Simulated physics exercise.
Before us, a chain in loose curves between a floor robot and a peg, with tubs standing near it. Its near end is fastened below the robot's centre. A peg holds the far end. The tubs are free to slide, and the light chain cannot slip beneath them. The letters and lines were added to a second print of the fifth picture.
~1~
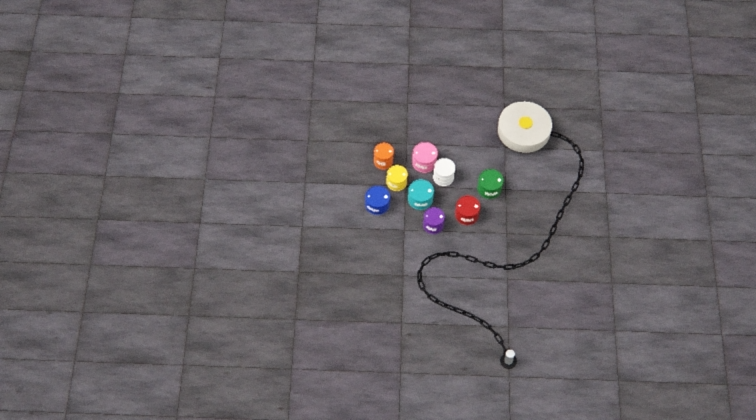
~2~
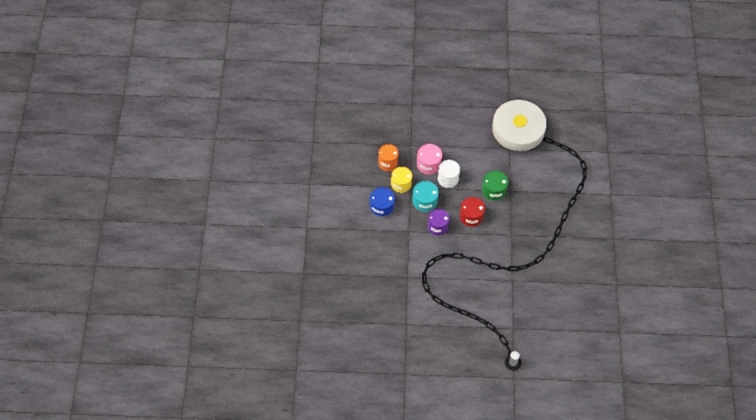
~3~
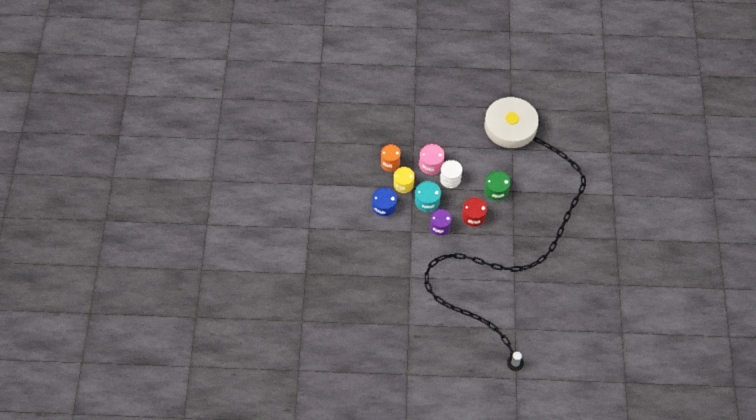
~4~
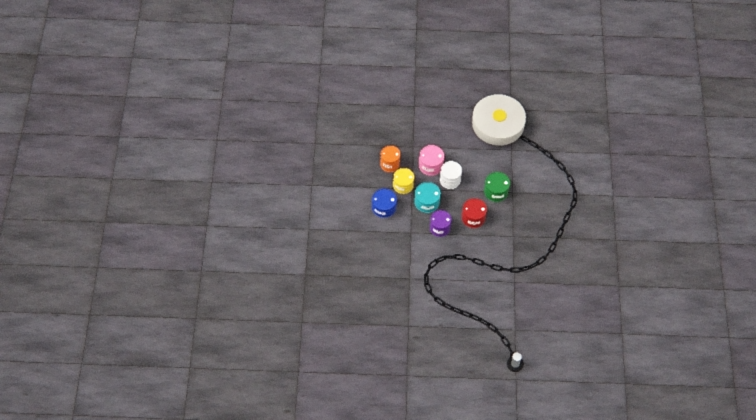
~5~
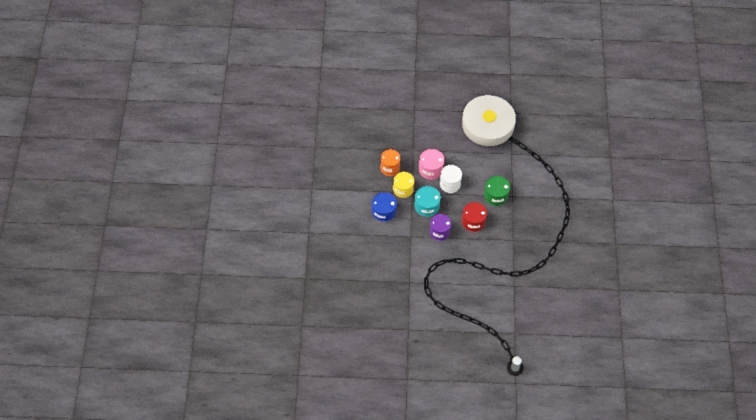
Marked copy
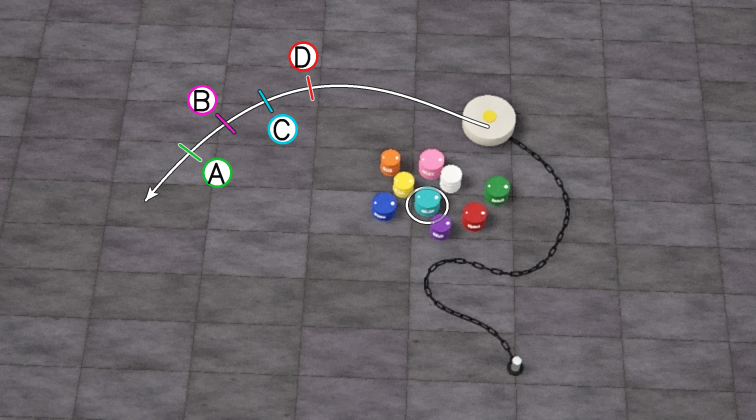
On a grey tiled floor, a chained white robot slides left past the still coloured tubs.
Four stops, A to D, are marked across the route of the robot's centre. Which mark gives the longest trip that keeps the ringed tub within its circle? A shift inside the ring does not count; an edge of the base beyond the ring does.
Mark B.
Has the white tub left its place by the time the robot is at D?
By then, no.
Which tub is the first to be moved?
Green.
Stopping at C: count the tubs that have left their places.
By then, one.
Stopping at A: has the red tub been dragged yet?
By then, yes.
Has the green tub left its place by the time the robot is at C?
Yes.
On the marked copy, A at (190, 153); B at (226, 124); C at (266, 101); D at (310, 88); the ring at (427, 205); the route from (488, 127) via (300, 90) to (146, 200).
Following B. Soon after the start, robot (397, 89); turquoise tub (428, 201).
Later, robot (299, 85); turquoise tub (428, 201).
In the end, robot (225, 119); white tub (442, 186); pink tub (422, 176); turquoise tub (427, 201); green tub (459, 201); red tub (471, 219); the turquoise tub is still in its ring.
As for the rest, A drags the ringed tub to (413, 215); C is safe but short; D is safe but short.
